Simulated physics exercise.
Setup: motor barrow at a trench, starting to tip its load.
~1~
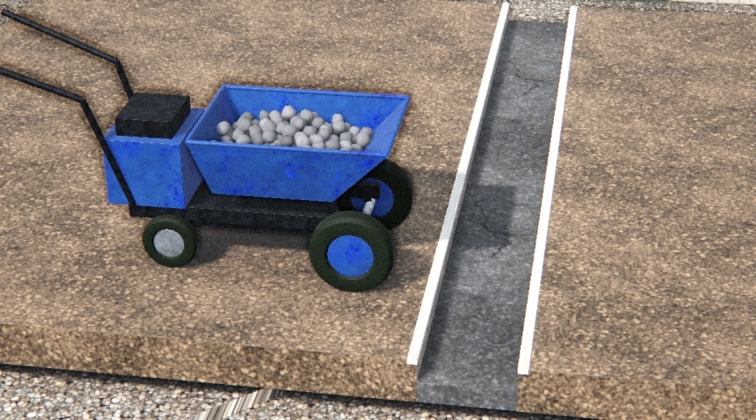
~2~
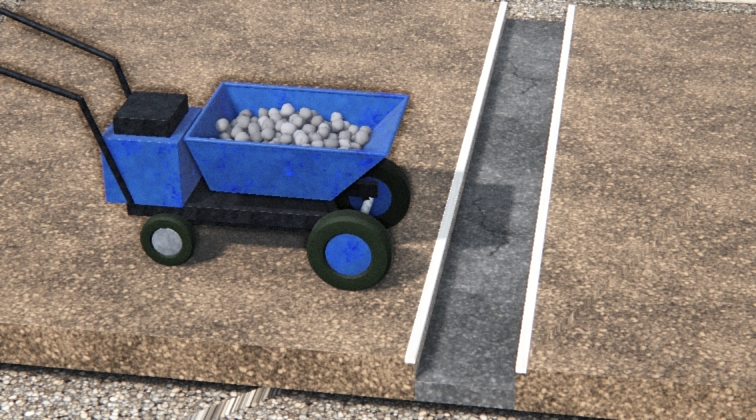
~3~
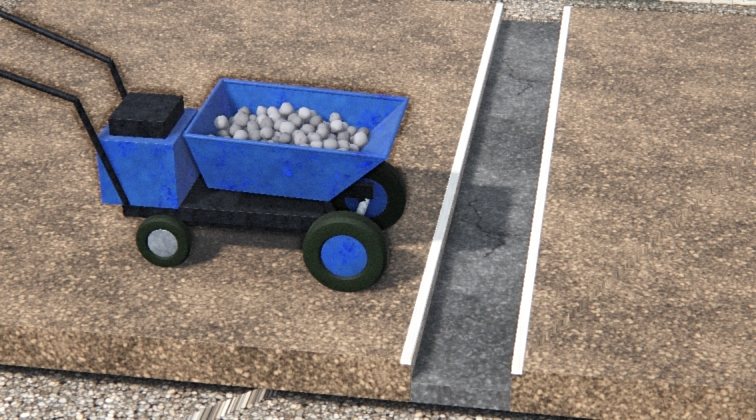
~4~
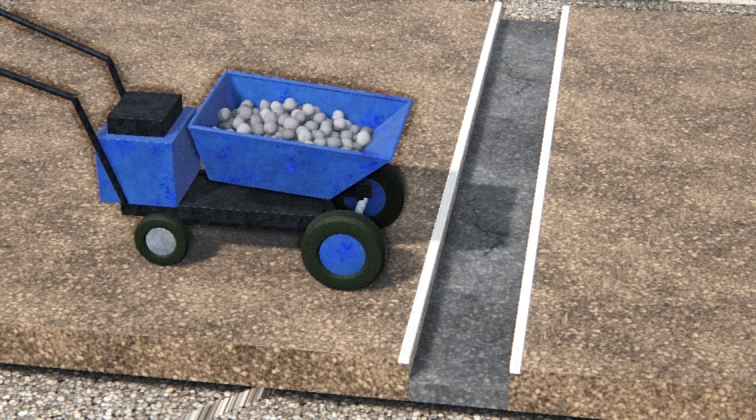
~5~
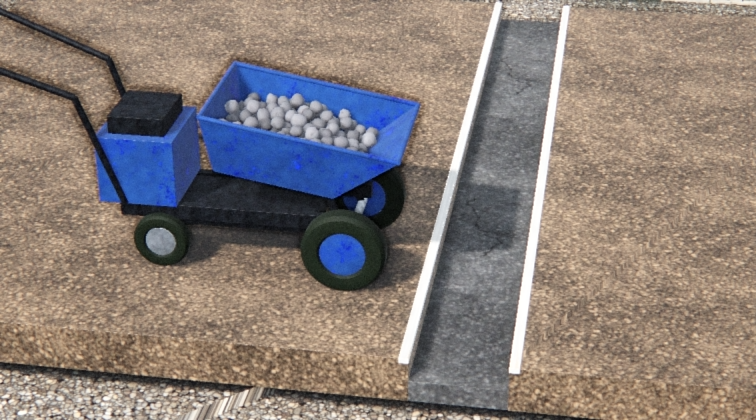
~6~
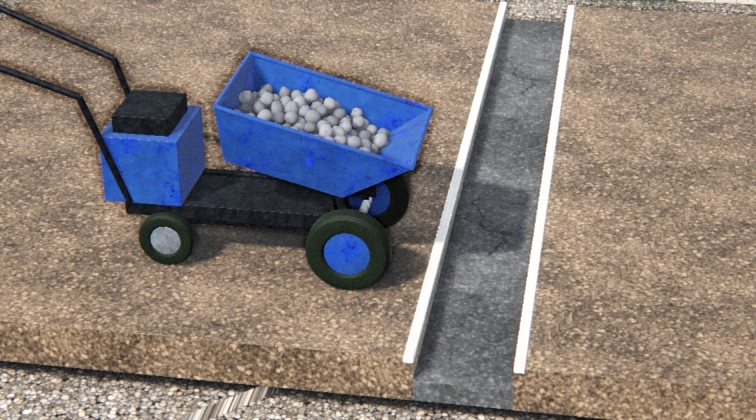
The video shows a blue motor barrow loaded with round grey cobbles standing on brown ground left of a shallow, white-edged trench. The skip starts level, then its rear rises gradually, tilting it clearly toward the right.
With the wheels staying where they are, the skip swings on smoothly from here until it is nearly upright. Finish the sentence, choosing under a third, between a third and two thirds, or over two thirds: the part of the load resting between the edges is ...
The part between the edges is over two thirds of the load.
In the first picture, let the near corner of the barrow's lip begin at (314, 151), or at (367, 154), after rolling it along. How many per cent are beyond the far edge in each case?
Position 1 near 0 %, position 2 near 10 %.
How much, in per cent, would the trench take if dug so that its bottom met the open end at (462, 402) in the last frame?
80 %.
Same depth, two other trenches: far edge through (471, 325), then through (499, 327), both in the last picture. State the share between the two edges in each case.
I'd expect close to 10 in a hundred and then close to 50 in a hundred.
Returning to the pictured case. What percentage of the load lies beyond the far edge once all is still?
My estimate is close to 25 in a hundred.
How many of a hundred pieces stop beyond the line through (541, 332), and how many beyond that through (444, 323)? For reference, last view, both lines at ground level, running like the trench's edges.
The first comes to 20 per cent, the second to 90 per cent.
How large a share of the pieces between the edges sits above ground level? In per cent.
Roughly 10 percent of them.
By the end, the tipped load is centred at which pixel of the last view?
Resting centre, last picture - approx. (508, 274).
Shortly afterwards, skip tipped steeply; the whole lot in the skip.
Next, skip tipped steeply; the bulk in the skip; near a quarter in or heaped over the trench; only a few beyond it; a little falling.
Some moments later, skip tipped right over; the bulk in or heaped over the trench; near a quarter beyond it.
In the end, skip tipped right over; the bulk in or heaped over the trench; near a quarter beyond it.
